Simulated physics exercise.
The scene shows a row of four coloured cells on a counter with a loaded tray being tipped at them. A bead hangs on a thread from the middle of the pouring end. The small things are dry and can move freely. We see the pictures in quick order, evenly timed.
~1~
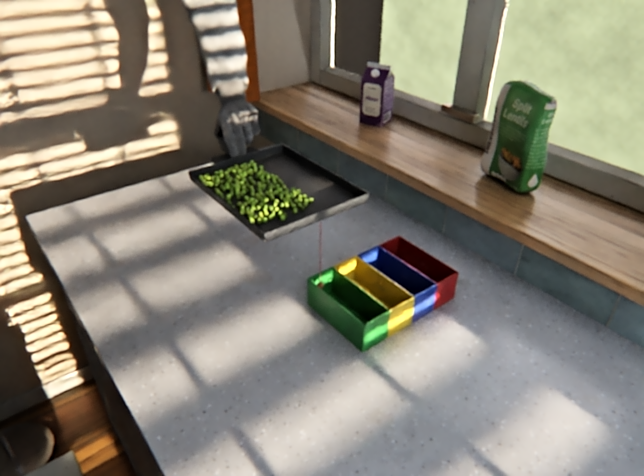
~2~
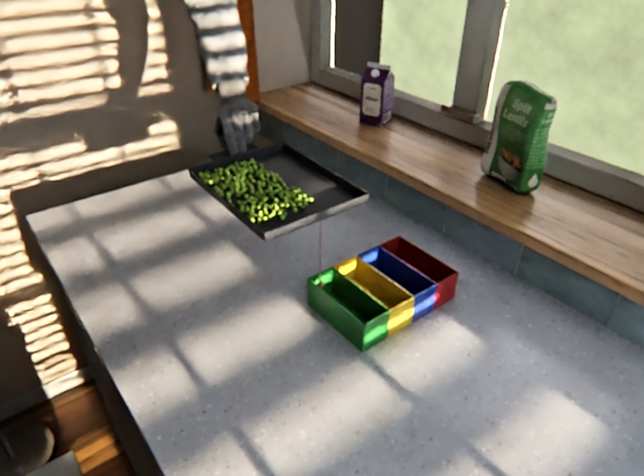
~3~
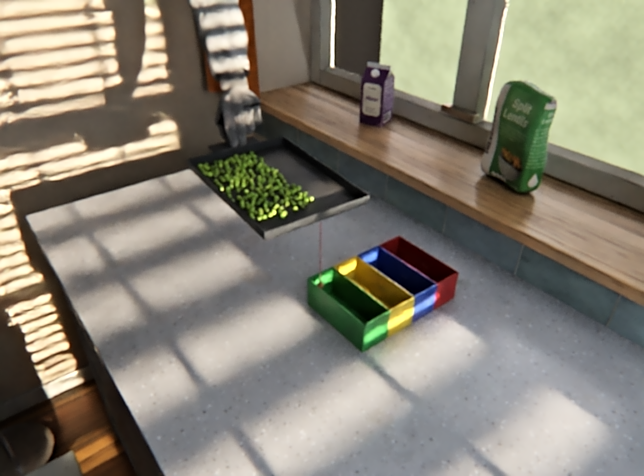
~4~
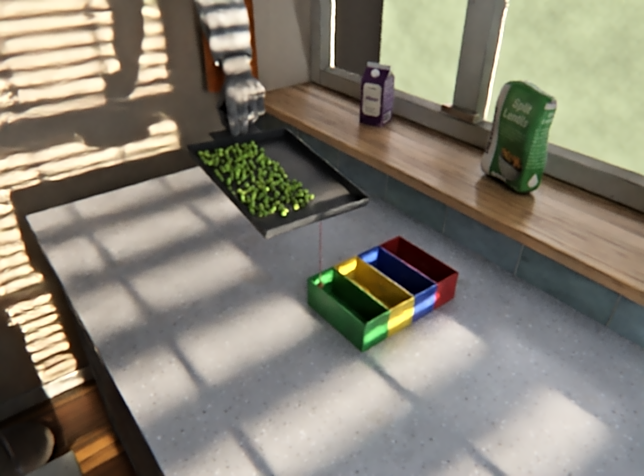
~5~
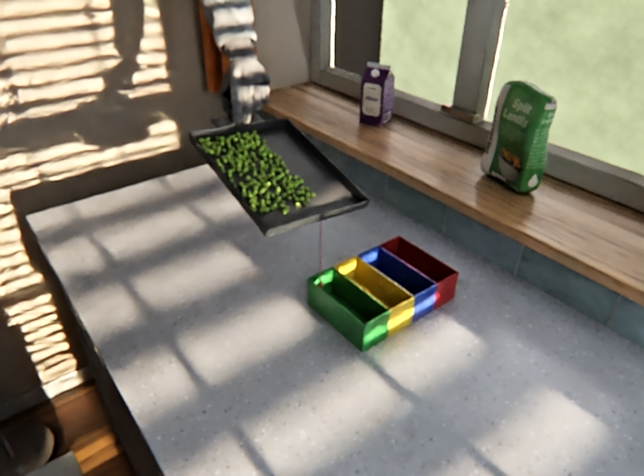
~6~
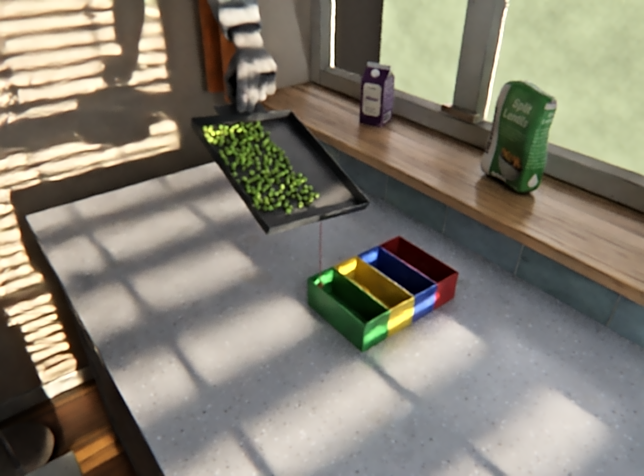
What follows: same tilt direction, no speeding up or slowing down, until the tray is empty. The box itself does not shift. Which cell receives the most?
The yellow one.
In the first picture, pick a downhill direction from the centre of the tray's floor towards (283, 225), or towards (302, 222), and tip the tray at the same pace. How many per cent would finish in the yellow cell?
Lab note: Try one about 0 %, try two about 0 %.
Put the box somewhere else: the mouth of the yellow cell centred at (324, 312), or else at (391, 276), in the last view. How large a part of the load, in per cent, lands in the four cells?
Estimates in order: 90 percent, 80 percent.
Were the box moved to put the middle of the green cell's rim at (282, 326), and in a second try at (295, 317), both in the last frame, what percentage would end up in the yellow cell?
It comes to near 0 per cent the first time and near 10 per cent the second time.
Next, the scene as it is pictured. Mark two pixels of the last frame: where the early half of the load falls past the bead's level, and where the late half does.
Early-half point (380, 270); late-half point (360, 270).
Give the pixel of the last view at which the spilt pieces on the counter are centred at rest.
The centre sits near (356, 357).
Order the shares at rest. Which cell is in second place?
Rank two - the green cell.
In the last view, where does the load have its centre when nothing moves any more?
Close to (370, 307), more or less.
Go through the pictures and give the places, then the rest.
The first picture shows corners of the pouring end (265, 233) and (367, 193), level; middle of the load (252, 191), dried peas; bead on its thread (320, 285); green cell (376, 329); yellow cell (401, 314); blue cell (424, 301); red cell (446, 288).
The second picture shows corners of the pouring end (265, 232) and (367, 194), level; middle of the load (252, 189).
The third picture shows corners of the pouring end (266, 231) and (368, 195), tipped barely, lowest at the right corner; middle of the load (252, 184).
The fourth picture shows corners of the pouring end (267, 229) and (368, 197), tipped a little, lowest at the right corner; middle of the load (253, 177).
The fifth picture shows corners of the pouring end (268, 228) and (368, 200), tipped clearly, lowest at the right corner; middle of the load (254, 170).
The sixth picture shows corners of the pouring end (270, 227) and (368, 202), tipped clearly, lowest at the right corner; middle of the load (258, 164), about a tenth on the move; green cell (376, 329); yellow cell (401, 314); blue cell (424, 301); red cell (446, 288).
Just after the last frame, tray tipped steeply; the larger part on the tray; just a few in the blue cell; roughly a quarter falling or outside the box.
A moment on, tray tipped past a quarter turn; roughly half on the tray; roughly a quarter in the yellow cell; about a tenth in the blue cell; about a tenth in the green cell; about a tenth falling or outside the box.
Further on, tray tipped past a quarter turn; roughly two thirds in the yellow cell; roughly a quarter in the green cell; about a tenth in the blue cell; about a tenth falling or outside the box.
When it is over, tray tipped past a quarter turn; roughly two thirds in the yellow cell; roughly a quarter in the green cell; about a tenth in the blue cell; not one in the red cell; about a tenth outside the box.
